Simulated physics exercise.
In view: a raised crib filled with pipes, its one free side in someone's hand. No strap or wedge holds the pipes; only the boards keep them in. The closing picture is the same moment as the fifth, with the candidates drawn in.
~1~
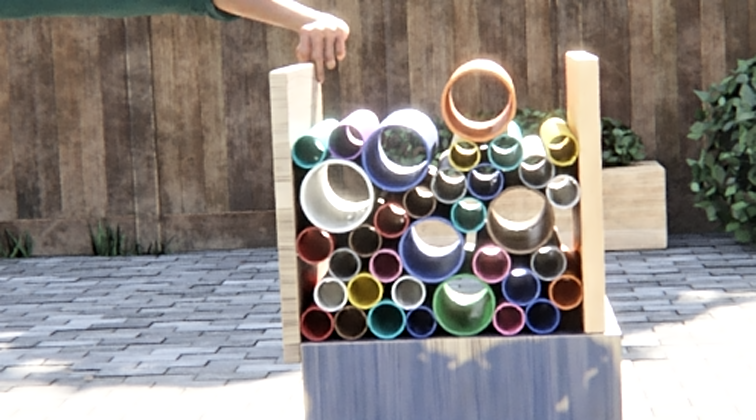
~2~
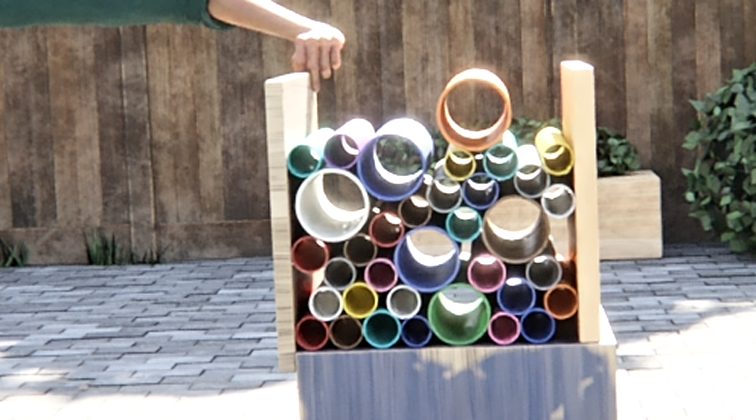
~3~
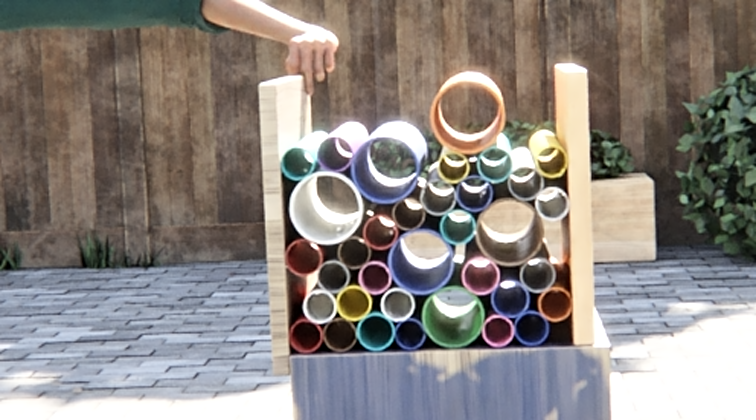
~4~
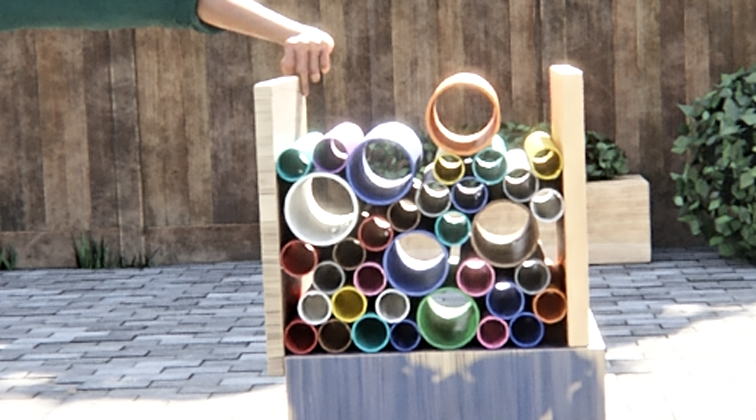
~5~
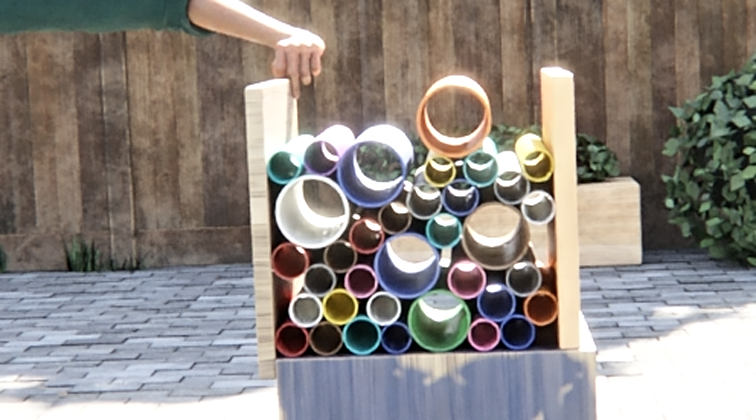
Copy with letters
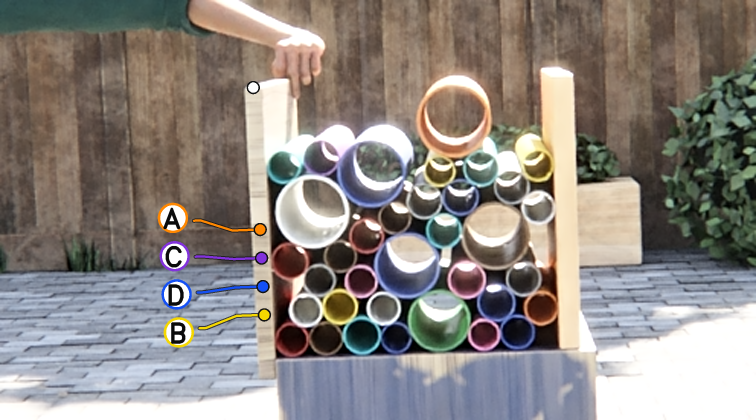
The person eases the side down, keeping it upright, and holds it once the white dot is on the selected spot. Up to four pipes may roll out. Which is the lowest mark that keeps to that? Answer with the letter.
Mark D is as low as it can go.
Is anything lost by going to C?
Yes.
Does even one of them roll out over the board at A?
Yes.
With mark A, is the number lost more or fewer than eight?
At A, fewer than eight.
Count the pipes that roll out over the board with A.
The count is one.
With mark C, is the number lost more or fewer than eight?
It loses fewer than eight.
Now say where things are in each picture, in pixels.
In the first frame, side board (303, 202); a red pipe (317, 324); a pink pipe (509, 319).
In the second frame, a pink pipe (504, 328); an orange pipe (562, 302).
In the third frame, a pink pipe (481, 276); a white pipe (327, 208).
In the fourth frame, a white pipe (548, 206); a yellow pipe (547, 163).
In the fifth frame, side board (279, 217); a red pipe (292, 340); a pink pipe (484, 335).
On the marked copy, A at (260, 229); B at (265, 315); C at (262, 258); D at (263, 287); the white dot at (253, 87).
Following D. Soon after the start, top of the board (267, 170).
Later, top of the board (271, 263).
In the end, top of the board (272, 285), two out over the board.
As for the rest, A one out over the board; B more than four out over the board; C two out over the board.
